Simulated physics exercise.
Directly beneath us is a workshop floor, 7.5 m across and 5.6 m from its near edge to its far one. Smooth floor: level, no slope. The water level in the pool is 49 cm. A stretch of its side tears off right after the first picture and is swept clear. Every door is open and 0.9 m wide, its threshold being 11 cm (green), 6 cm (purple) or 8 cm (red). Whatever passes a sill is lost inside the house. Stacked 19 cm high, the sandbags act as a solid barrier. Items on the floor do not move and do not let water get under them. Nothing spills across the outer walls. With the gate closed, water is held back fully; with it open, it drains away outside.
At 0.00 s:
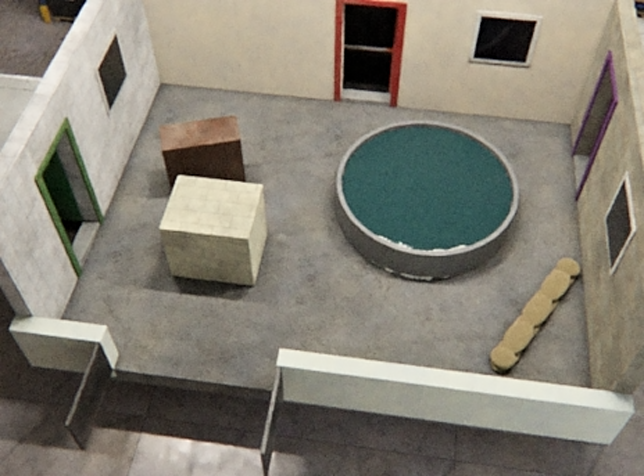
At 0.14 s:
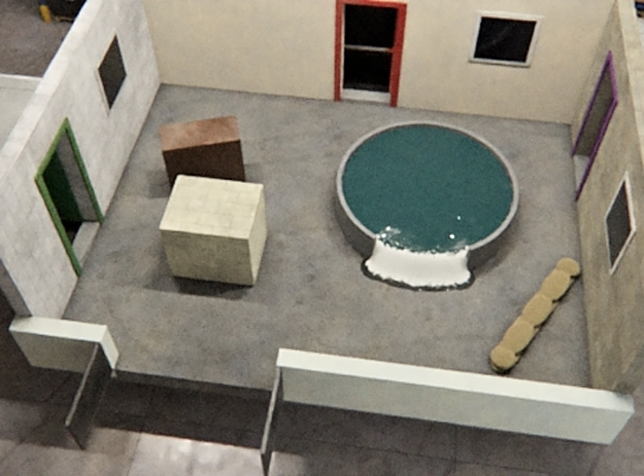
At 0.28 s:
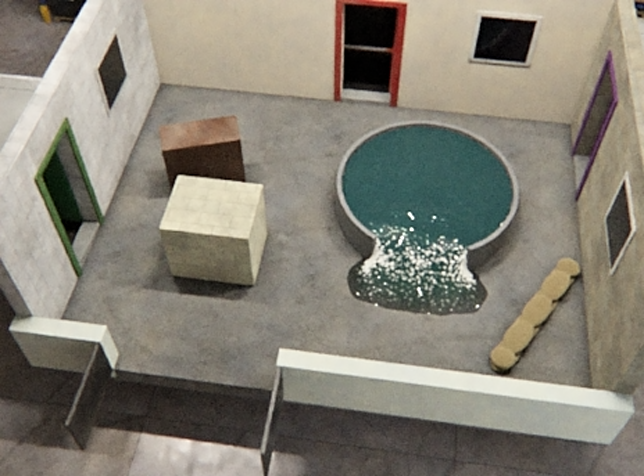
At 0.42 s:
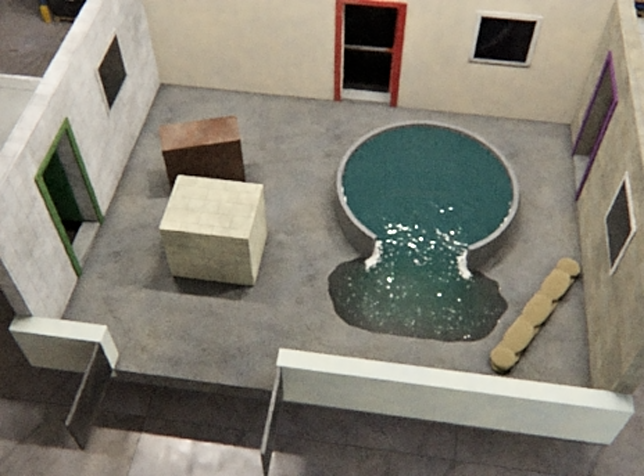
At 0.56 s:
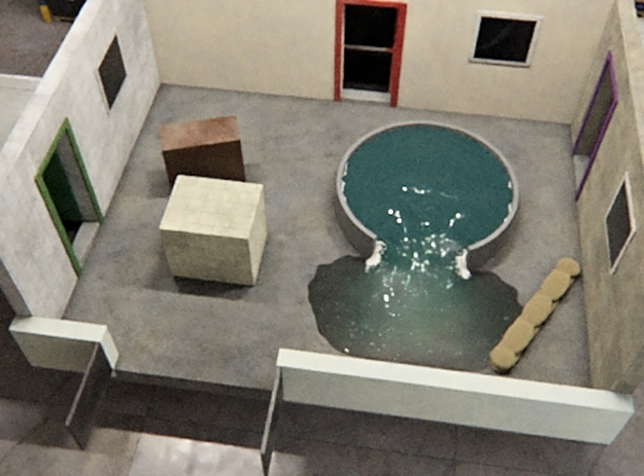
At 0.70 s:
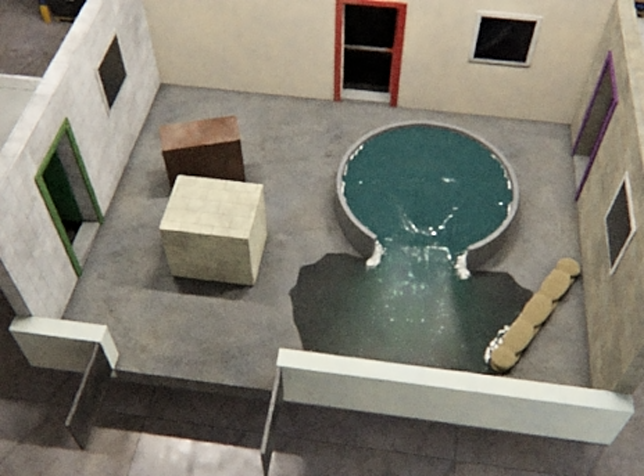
Workshop floor with a round pool bursting open at its front side, water pouring out and spreading across the floor to the sandbags.
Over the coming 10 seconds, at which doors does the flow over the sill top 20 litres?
Door by door: The green door stays at or below that amount; the purple door stays at or below that amount; the red door stays at or below that amount.
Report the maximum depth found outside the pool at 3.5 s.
Some 32 cm deep.
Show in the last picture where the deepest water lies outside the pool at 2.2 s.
The spot is near (399, 379) in the last view.
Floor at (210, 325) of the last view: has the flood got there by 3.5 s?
Awash.
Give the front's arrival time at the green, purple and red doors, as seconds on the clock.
Green: 3.6 s; purple: 4.5 s; red: 8.5 s.
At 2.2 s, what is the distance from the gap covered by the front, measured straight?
I'd say close to 3.8 m.
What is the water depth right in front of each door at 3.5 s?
Door by door in centimetres: Green shows 0, purple shows 0, red shows 0.
After 1.4 s water covers 20 % of the floor and is deepest (32 cm) near (452, 398); green door not reached, purple door not reached, red door not reached.
After 2.2 s water covers 25 % of the floor and is deepest (32 cm) near (399, 379); green door not reached, purple door not reached, red door not reached.
After 3.5 s water covers 40 % of the floor and is deepest (32 cm) near (580, 282); green door not reached, purple door not reached, red door not reached.
After 6.0 s water covers 65 % of the floor and is deepest (22 cm) near (576, 414); green door 10 cm at the sill, 4 L in, purple door 6 cm at the sill, 0 L in, red door not reached.
After 10.0 s water covers 90 % of the floor and is deepest (14 cm) near (590, 416); green door 9 cm at the sill, 5 L in, purple door 6 cm at the sill, 0 L in, red door 3 cm at the sill, 0 L in.
